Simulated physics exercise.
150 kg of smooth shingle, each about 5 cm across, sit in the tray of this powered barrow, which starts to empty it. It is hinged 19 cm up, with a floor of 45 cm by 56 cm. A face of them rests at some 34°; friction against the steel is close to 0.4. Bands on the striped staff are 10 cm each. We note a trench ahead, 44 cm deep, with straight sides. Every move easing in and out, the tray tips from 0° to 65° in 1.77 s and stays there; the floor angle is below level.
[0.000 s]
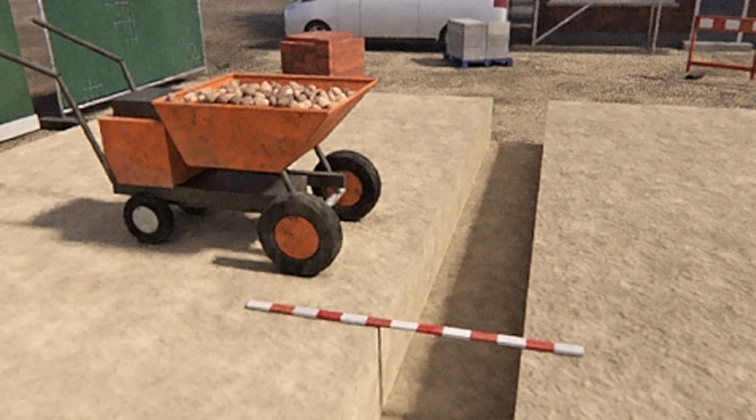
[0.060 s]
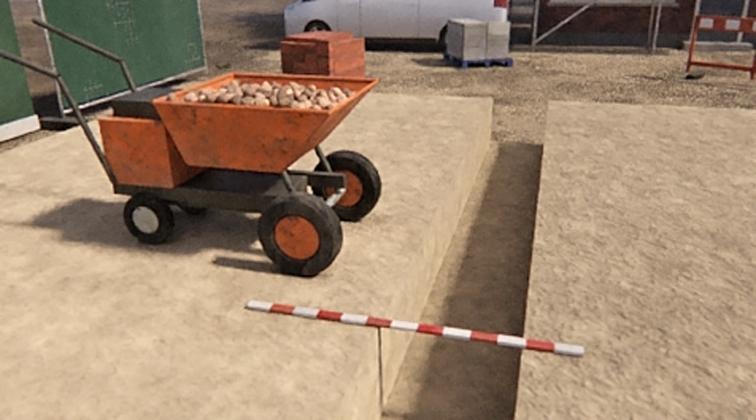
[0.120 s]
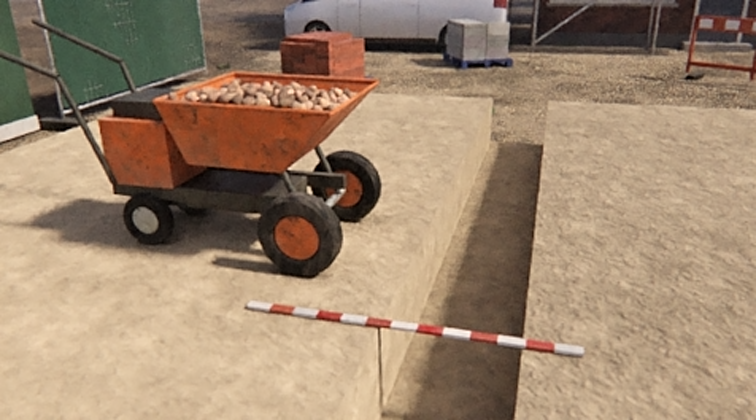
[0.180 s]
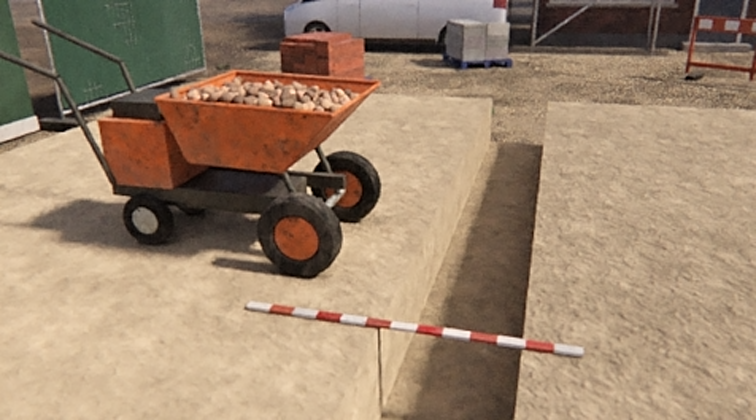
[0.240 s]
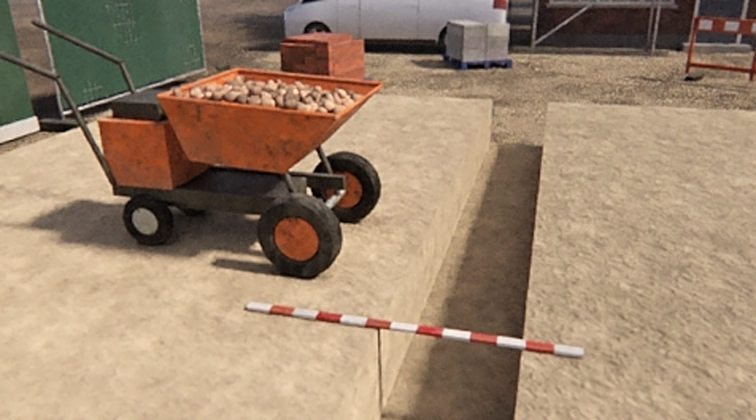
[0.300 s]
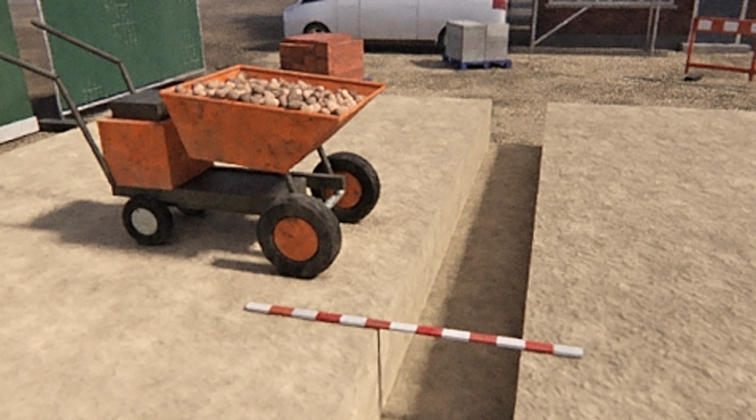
An orange powered barrow loaded with stones stood on pale ground beside a straight-sided trench, near a red-and-white striped staff, and its tray slowly tilted slightly forward to the right while its wheels stayed still.
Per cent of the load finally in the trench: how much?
Approx. 98 %.
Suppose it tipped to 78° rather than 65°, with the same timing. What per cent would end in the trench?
Some 100 in a hundred, I'd say.
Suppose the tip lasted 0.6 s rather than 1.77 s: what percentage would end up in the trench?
With that change, it comes to around 75 per cent.
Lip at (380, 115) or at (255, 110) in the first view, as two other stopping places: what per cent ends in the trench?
About 60 per cent first, then about 90 per cent.
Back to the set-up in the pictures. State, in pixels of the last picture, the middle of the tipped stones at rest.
Their middle is at about (483, 332).
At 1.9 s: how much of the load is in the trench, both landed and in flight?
Close to 55 per cent has got there by then.
After 1.3 s the floor is at 55°; 98 % in the tray, 2 % in the trench; the foremost stones are at (458, 225).
After 1.9 s the floor is at 65°; 41 % in the tray, 57 % in the trench, 1 % past the trench; the foremost stones are at (559, 260).
After 2.2 s the floor is at 65°; 17 % in the tray, 82 % in the trench, 2 % past the trench; the foremost stones are at (626, 275).
After 4.2 s the floor is at 65°; 0 % in the tray, 98 % in the trench, 2 % past the trench; the foremost stones are at (662, 277).
